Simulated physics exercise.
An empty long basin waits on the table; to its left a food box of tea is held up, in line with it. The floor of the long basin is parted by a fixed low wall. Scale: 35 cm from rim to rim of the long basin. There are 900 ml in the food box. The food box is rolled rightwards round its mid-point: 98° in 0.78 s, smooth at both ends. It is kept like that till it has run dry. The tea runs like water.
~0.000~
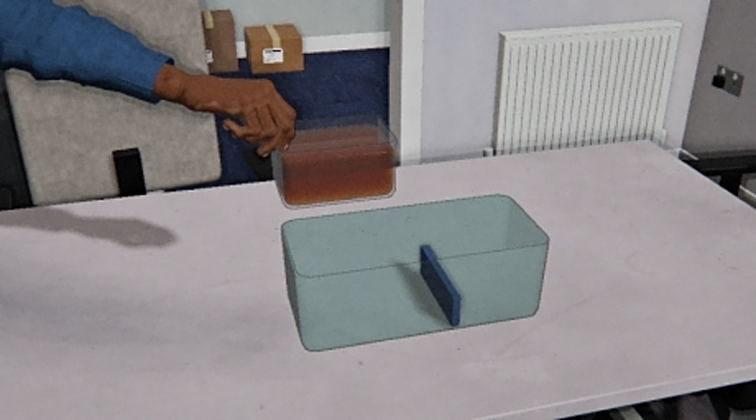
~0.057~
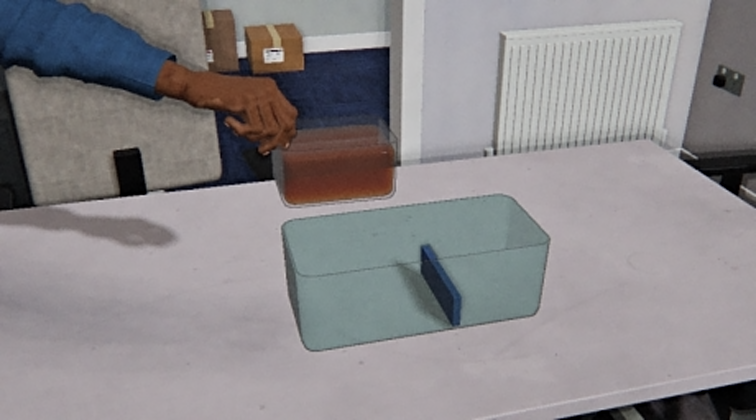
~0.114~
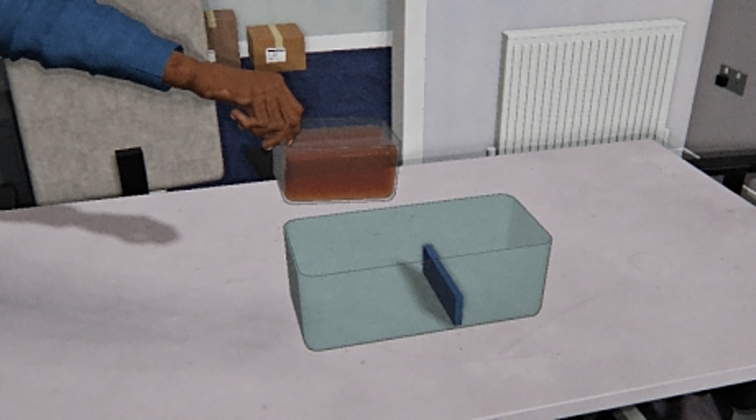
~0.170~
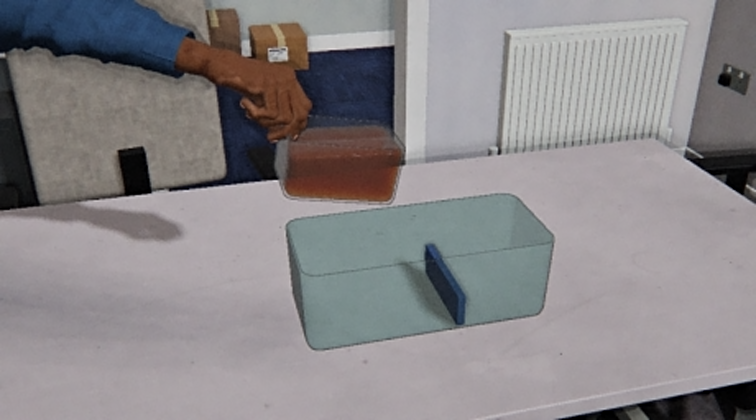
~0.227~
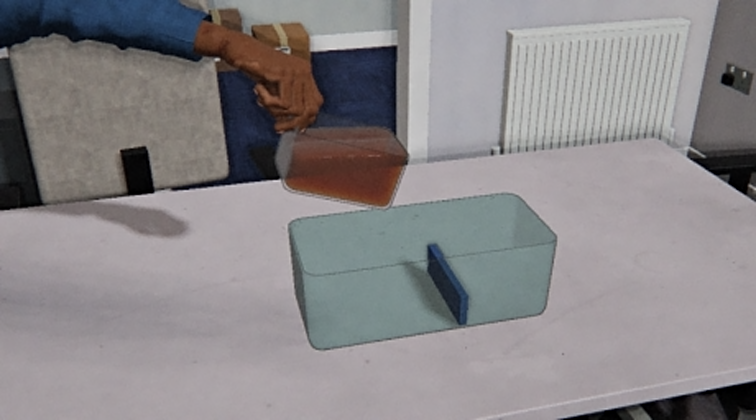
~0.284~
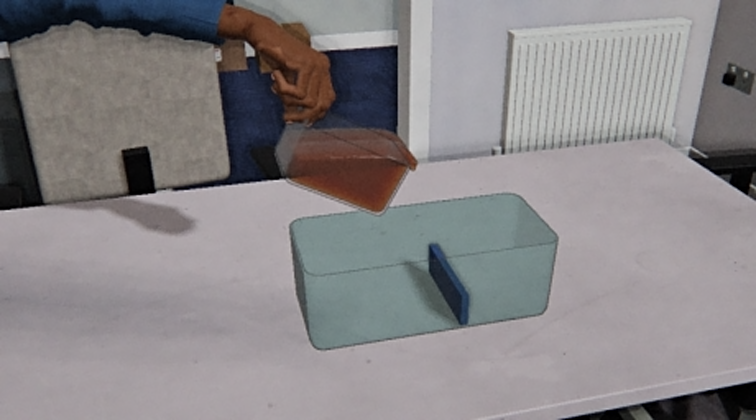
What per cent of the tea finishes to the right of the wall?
The far part has some 38 per cent.
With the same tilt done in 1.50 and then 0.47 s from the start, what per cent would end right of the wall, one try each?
In turn about 50 and 15 per cent.
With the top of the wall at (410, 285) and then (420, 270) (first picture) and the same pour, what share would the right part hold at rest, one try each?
First 70, then 65 per cent.
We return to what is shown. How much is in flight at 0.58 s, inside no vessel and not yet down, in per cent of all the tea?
Near 34 in a hundred.
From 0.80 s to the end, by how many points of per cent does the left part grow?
Some 12 per cent.
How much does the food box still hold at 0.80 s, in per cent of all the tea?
Some 9 per cent.
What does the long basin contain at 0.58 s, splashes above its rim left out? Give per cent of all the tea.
Near 34 in a hundred.
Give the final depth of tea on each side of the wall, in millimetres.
Left about 18 mm, right about 18 mm.
By 0.58 s the tilt is 83° and 31 per cent is still to pour, 14 is left of the wall and 21 right of it.
By 0.80 s the tilt is 98° and 9 per cent is still to pour, 48 is left of the wall and 38 right of it.
By 1.03 s the tilt is 98° and 2 per cent is still to pour, 55 is left of the wall and 37 right of it.
By 1.28 s the tilt is 98° and 0 per cent is still to pour, 59 is left of the wall and 37 right of it.
At rest 60 per cent lies left of the wall, 38 right of it and 3 outside.
